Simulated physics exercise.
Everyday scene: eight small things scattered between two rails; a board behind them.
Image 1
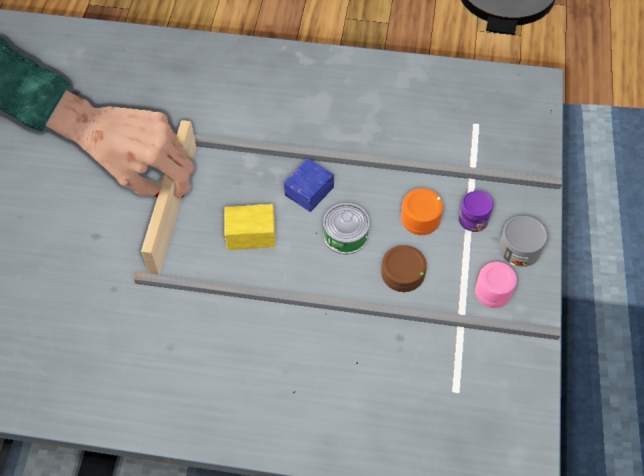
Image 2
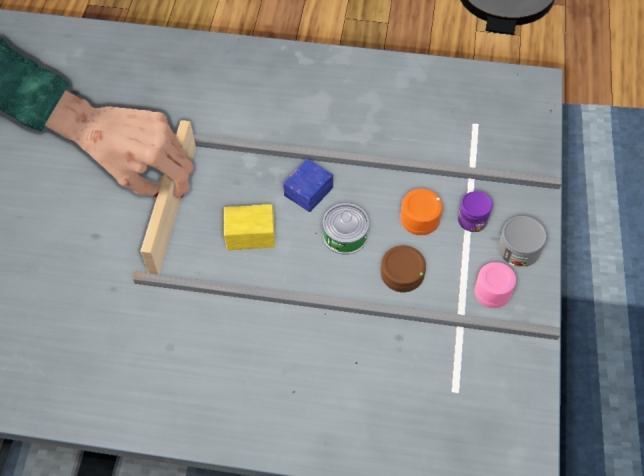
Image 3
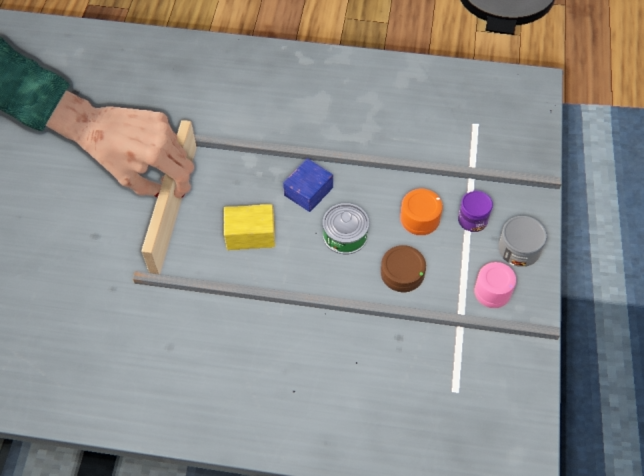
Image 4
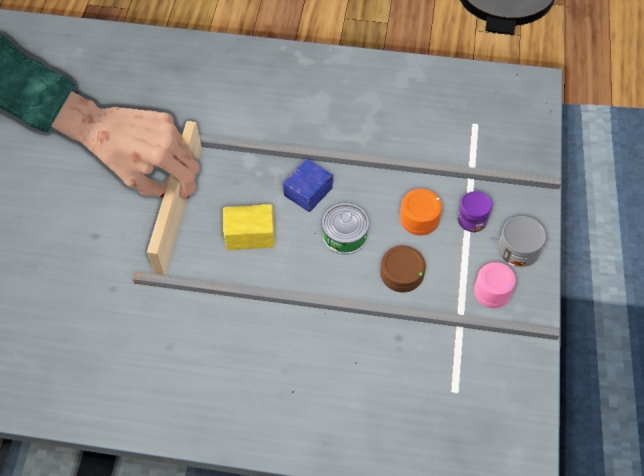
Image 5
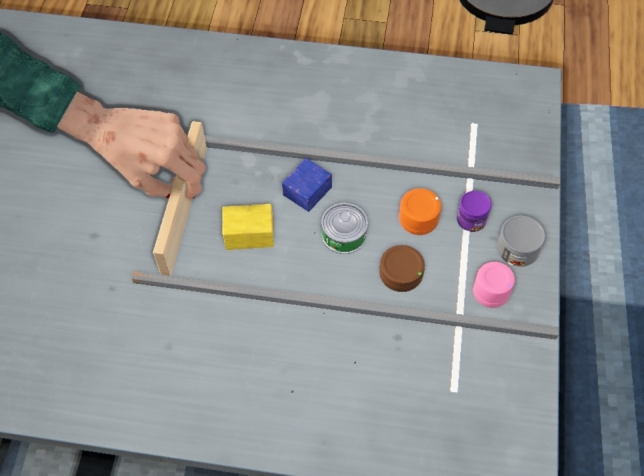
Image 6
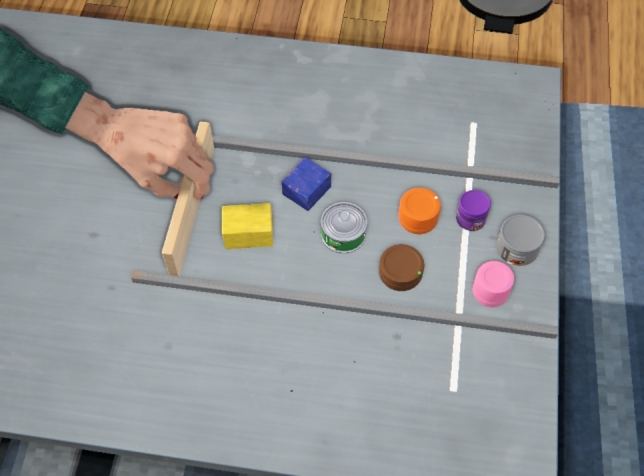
To begin with, a hand holds a wooden board upright between two rails on a grey table, left of eight scattered blocks, tubs, lids and a can. The hand then slides the board slightly to the right, nearing the yellow block, while the small objects stay in place.
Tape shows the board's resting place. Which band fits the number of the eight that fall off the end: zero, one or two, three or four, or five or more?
Count them up and one or two have fallen.
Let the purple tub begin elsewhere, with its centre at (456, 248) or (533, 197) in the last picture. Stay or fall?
Try one: It is still there. Try two: It is still there.
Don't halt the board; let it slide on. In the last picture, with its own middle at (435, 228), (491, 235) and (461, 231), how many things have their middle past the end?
In order of the places given, that's 0, 3 and 1.
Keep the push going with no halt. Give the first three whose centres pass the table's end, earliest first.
Those three are the pink lid, the grey tub and the purple tub, in that order.
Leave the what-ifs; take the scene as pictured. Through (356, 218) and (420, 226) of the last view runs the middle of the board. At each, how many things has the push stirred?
First 6, after that 7.
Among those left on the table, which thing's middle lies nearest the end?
The grey tub finishes closest.
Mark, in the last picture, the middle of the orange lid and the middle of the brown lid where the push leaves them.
In the last picture the first middle sits at (523, 195) and the other at (526, 300).
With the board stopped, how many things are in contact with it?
Looks like 2 of them, all told.
Soon after, none off yet; grey tub at rest near (520, 241); pink lid at rest near (493, 284); purple tub at rest near (473, 211).
After that, none off yet; grey tub at rest near (520, 241); pink lid at rest near (493, 284); purple tub displaced a little near (487, 209).
In the end, the number that fall off is one or two; gone, pink lid.
